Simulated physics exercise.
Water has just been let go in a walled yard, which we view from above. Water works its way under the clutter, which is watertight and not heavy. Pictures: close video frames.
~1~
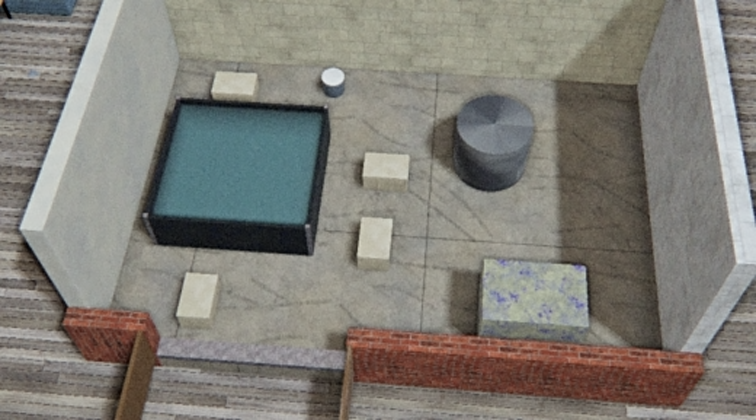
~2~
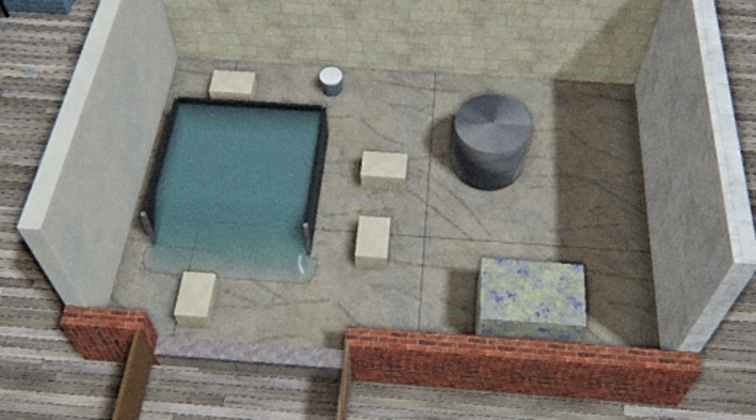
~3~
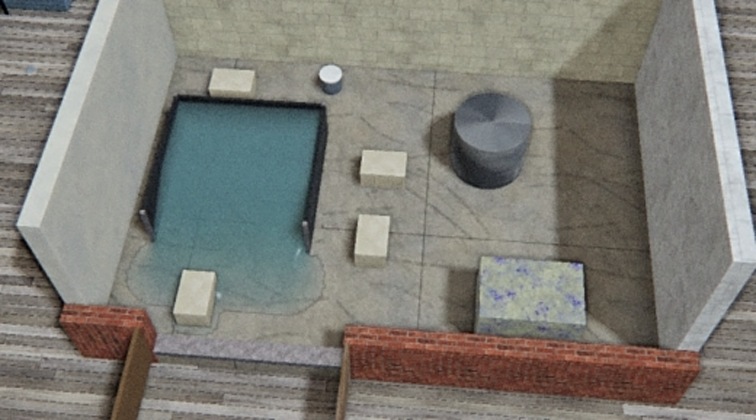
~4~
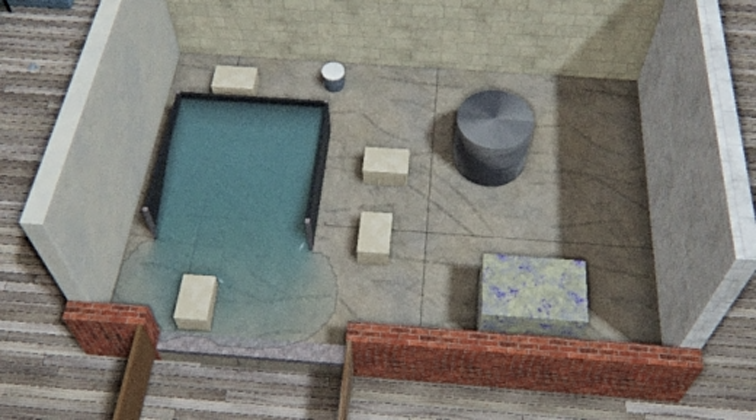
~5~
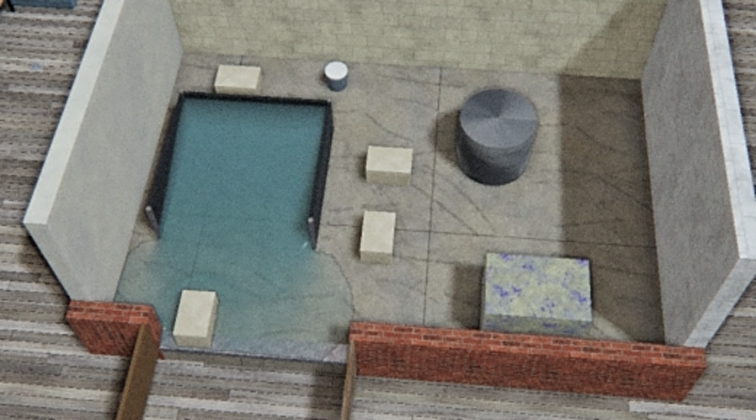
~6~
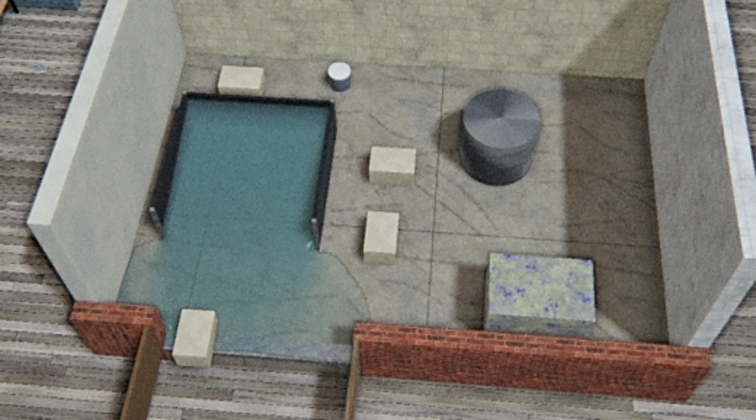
In a walled yard seen from above, the front of a dark-framed tank of blue-green water opened and water spread toward the gap in the brick wall, then slowly pushed one pale crate into the gap.
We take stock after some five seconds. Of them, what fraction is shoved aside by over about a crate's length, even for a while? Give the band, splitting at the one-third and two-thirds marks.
Lower than a third.
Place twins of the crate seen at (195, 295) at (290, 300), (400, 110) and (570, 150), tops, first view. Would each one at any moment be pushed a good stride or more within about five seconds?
Here's how it goes: Sent far off, never gets far, and lastly never gets far.
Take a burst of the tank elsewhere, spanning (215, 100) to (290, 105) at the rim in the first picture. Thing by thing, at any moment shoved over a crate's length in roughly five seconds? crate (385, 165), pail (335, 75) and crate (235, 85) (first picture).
Taking them in order, less than that, displaced that much, displaced that much.
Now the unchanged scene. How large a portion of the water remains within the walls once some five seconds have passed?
Close to 34 per cent.
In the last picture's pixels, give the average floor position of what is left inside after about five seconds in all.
Mean position: Approx. (338, 145) px.
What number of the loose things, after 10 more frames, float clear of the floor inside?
It comes to 0.
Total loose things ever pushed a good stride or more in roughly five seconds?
That makes 1.
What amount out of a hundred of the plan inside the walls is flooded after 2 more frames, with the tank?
Something like 25 in a hundred.
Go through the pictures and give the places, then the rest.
The first frame shows a crate at (197, 295) rests on the ground; a crate at (234, 83) rests on the ground; 0 of 5 have shifted.
The second frame shows a crate at (195, 294), on the bottom; a crate at (232, 82), on the bottom; 0 of 5 have shifted.
The third frame shows a crate at (194, 292), on the bottom; a crate at (232, 80) rests on the ground; 0 of 5 have shifted.
The fourth frame shows a crate at (195, 297) rests on the ground, close to its start; a crate at (234, 77), on the bottom; 1 of 5 have shifted.
The fifth frame shows a crate at (194, 313) rests on the ground, a stride from its start; a crate at (237, 76) rests on the ground; 1 of 5 have shifted.
The sixth frame shows a crate at (194, 333), on the bottom, a stride from its start; a crate at (241, 77) rests on the ground; 1 of 5 have shifted.
A moment on, 1 of 5 are well off their spots; 0 afloat.
Next, 1 of 5 are well off their spots; 0 afloat.
Later, 1 of 5 are well off their spots; 0 afloat.
In the end, 1 of 5 are well off their spots, and 1 have been at some point; 0 afloat.
